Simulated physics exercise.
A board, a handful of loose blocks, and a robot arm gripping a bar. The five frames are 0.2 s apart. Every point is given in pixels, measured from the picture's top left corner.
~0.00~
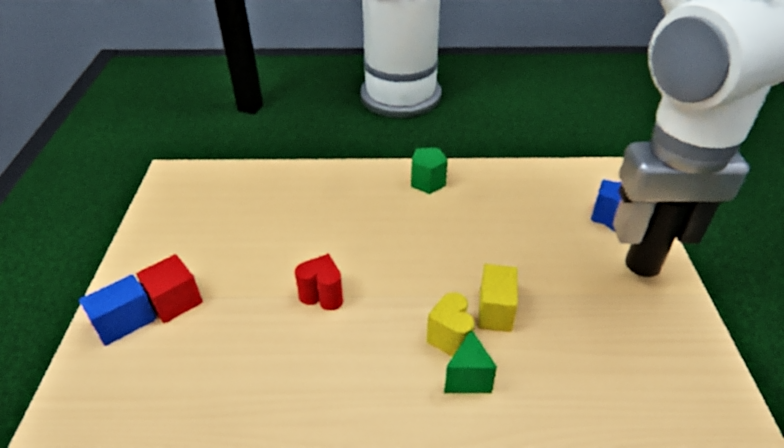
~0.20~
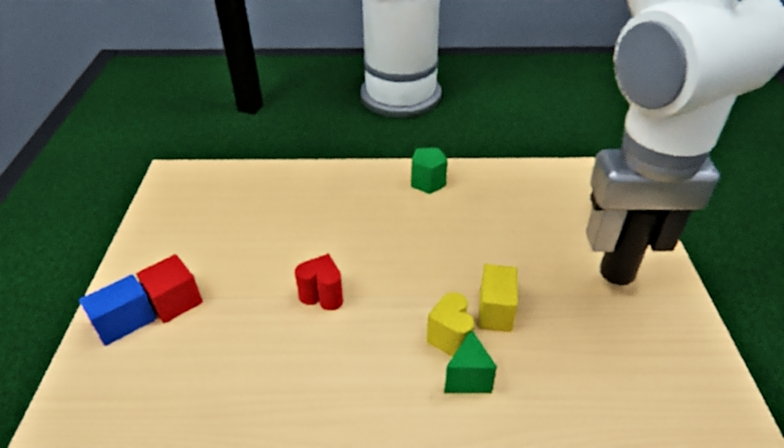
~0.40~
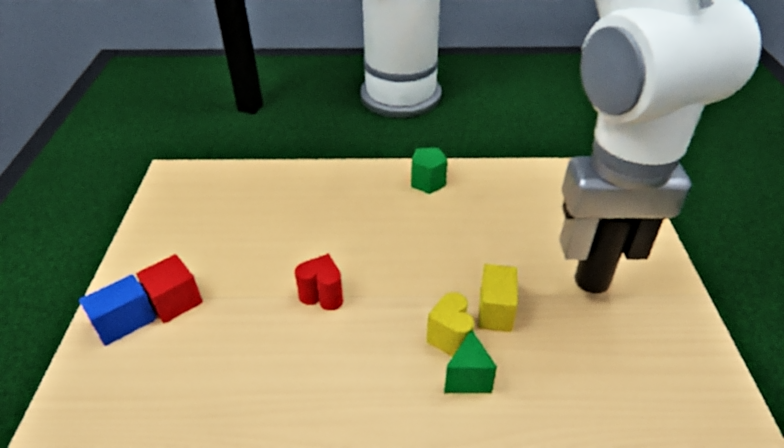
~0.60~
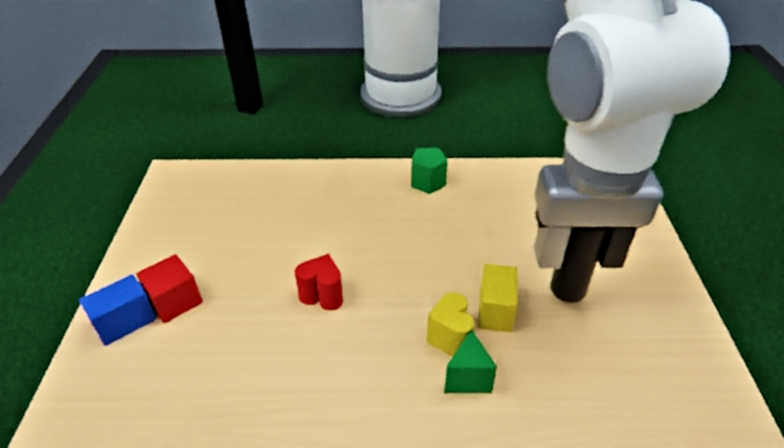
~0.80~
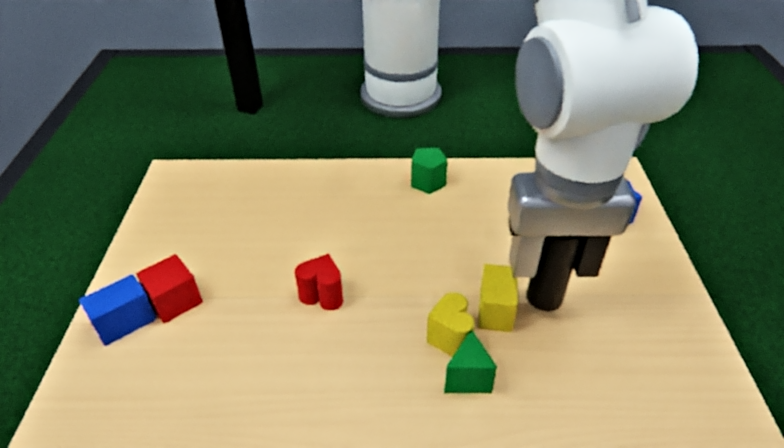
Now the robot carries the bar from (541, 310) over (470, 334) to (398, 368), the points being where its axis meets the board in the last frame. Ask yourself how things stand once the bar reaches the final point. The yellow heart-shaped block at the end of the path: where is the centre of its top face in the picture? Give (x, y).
It sits at (369, 324).
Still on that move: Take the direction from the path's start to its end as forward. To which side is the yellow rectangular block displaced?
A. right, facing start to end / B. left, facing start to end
I'll go with A - right, facing start to end.
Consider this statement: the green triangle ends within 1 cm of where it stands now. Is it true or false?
Verdict: True.
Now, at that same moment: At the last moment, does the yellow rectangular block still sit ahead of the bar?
No, it doesn't check out.
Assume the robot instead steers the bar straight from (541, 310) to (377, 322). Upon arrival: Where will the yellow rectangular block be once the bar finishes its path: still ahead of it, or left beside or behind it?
My guess is it keeps its place ahead of the bar.
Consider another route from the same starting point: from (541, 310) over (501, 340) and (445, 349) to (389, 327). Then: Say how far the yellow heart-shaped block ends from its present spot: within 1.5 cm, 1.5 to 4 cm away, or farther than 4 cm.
The over 4 cm band.
On the path given first. One third of the way, bar (495, 314); yellow heart-shaped block (438, 314), turned 45° anticlockwise; yellow rectangular block (462, 286), turned 30° clockwise.
Two thirds of the way, bar (446, 333); yellow heart-shaped block (404, 320), turned 25° anticlockwise; yellow rectangular block (447, 283), turned 50° clockwise.
At the end, bar (398, 356); yellow heart-shaped block (369, 324), turned 45° clockwise; green triangle still; yellow rectangular block (447, 283), turned 50° clockwise.
